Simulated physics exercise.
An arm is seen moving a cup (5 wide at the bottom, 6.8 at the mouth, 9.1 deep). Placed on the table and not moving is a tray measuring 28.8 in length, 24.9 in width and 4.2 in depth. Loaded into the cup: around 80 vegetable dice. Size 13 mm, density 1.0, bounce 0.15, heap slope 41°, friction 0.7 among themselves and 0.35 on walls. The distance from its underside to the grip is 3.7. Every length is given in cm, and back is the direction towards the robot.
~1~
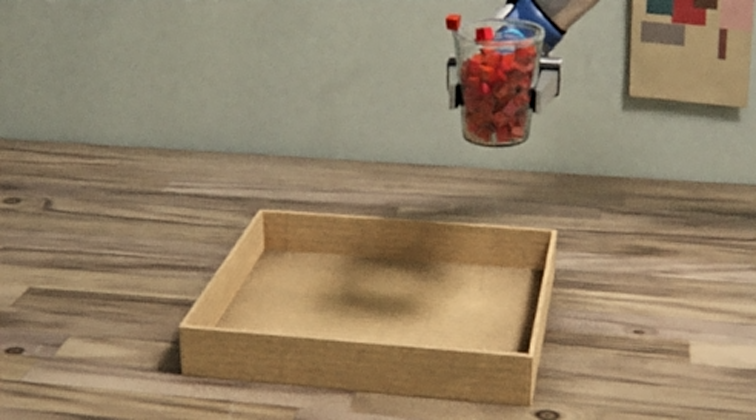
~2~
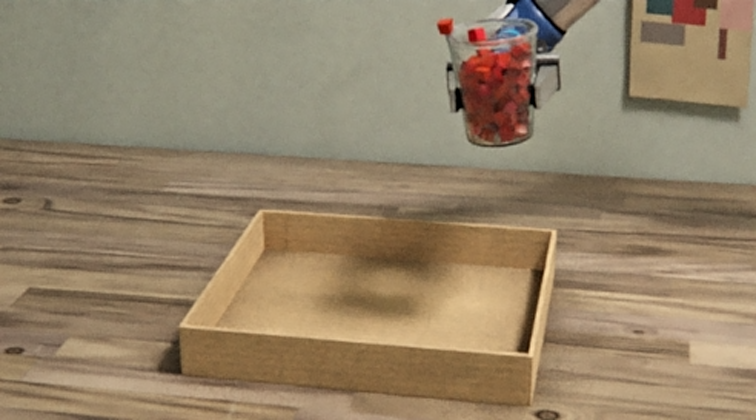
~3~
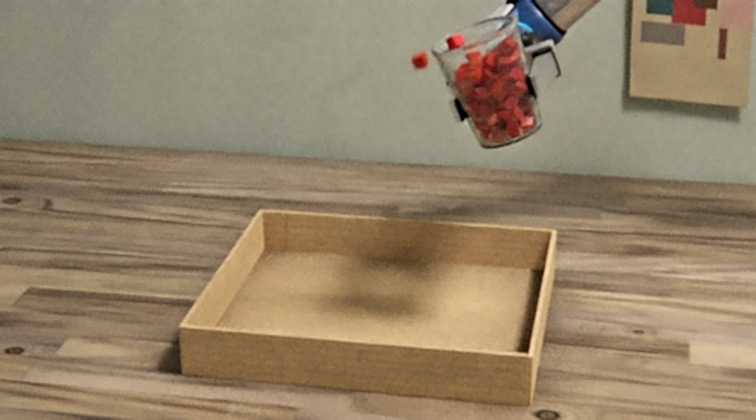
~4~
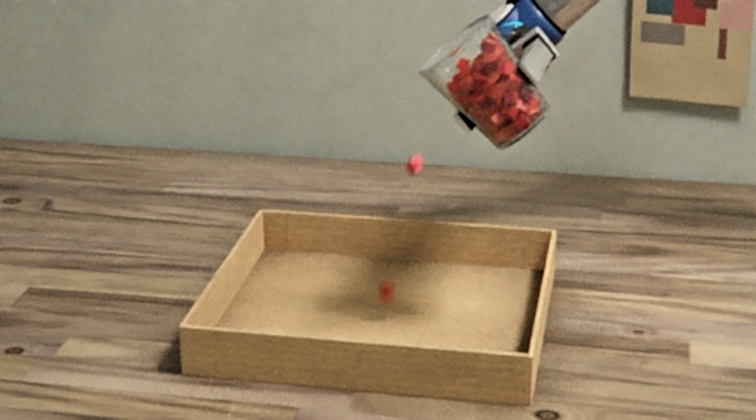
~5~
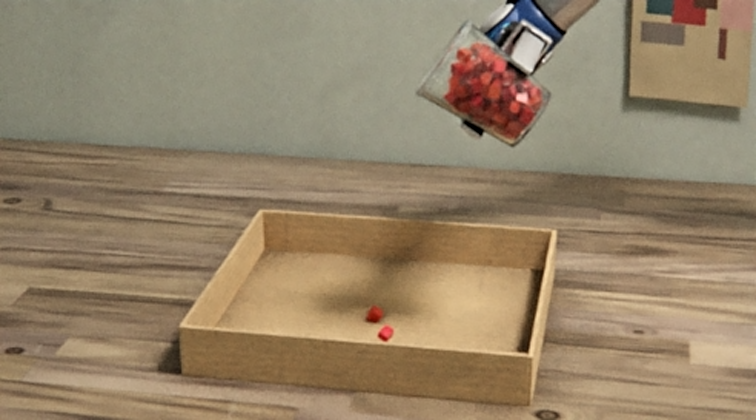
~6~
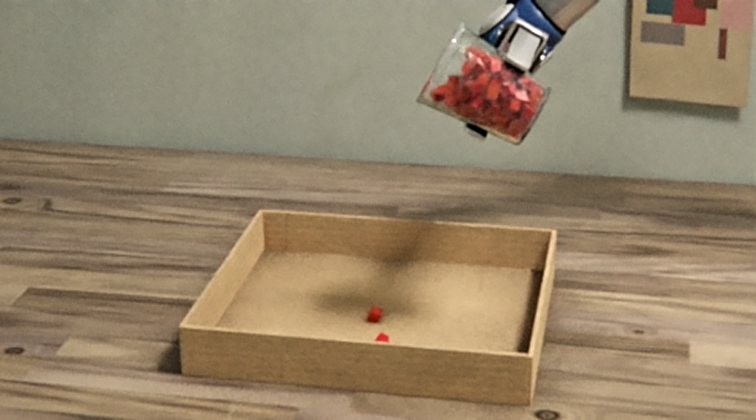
A robot arm with a blue-and-silver gripper, reaching in from the upper right, holds a clear cup of red pieces above a wooden tabletop, seen from slightly above by a still camera. A shallow, light-brown wooden tray sits below, before a grey-green wall with a patterned poster at right. The cup tilts steadily leftward, and two red pieces drop into the tray while the rest shift inside it.
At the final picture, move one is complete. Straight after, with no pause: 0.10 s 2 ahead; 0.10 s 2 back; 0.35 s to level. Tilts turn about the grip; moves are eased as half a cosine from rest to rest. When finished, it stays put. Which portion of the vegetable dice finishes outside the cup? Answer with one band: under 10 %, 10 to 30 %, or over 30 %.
Under 10 %.
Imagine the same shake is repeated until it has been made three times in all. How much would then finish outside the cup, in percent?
About 5 per cent in that case.
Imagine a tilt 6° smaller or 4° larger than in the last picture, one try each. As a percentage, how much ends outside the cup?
Roughly 5 and 5 percent.
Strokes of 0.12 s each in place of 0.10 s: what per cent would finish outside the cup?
0 %.
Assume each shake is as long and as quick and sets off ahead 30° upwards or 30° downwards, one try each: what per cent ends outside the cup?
Result: Approx. 5 % and 0 %, one try each.
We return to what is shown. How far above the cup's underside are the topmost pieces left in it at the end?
Height at rest: About 8.0 centimetres.
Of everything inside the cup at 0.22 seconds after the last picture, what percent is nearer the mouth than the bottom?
I'd say close to 50 per cent.
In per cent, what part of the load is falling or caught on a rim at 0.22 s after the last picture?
1 %.
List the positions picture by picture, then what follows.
Cup middle at (497, 86), level; upper third of the load around (494, 59), from x 455 to 530, top at y 20; 82 in the cup, in the first frame.
Cup middle at (496, 86), tilted 6° forward; upper third of the load around (496, 60), from x 445 to 525, top at y 25, in the second frame.
Cup middle at (493, 86), tilted 21° forward; upper third of the load around (492, 63), from x 420 to 530, top at y 40; 81 in the cup, 1 in flight or on a rim, in the third frame.
Cup middle at (490, 88), tilted 41° forward; upper third of the load around (489, 68), from x 385 to 535, top at y 40; 80 in the cup, 1 in the tray, 1 in flight or on a rim, in the fourth frame.
Cup middle at (489, 90), tilted 56° forward; upper third of the load around (481, 71), from x 375 to 535, top at y 50; 80 in the cup, 2 in the tray, in the fifth frame.
Cup middle at (488, 90), tilted 62° forward; upper third of the load around (482, 76), from x 375 to 535, top at y 50; 80 in the cup, 2 in the tray, in the sixth frame.
Then, 0.22 s later, tilted 62° forward, highest piece 25 above the table; 79 in the cup, 2 in the tray, 1 in flight or on a rim.
Then, 0.44 s later, tilted 14° forward, highest piece 27 above the table; 79 in the cup, 3 in the tray.
Then, 0.75 s later, level, highest piece 26 above the table; 79 in the cup, 3 in the tray.
Then, 1.80 s later, level, highest piece 26 above the table; 79 in the cup, 3 in the tray.
At rest, 79 in the cup, 3 in the tray. That is 4 % outside the cup.
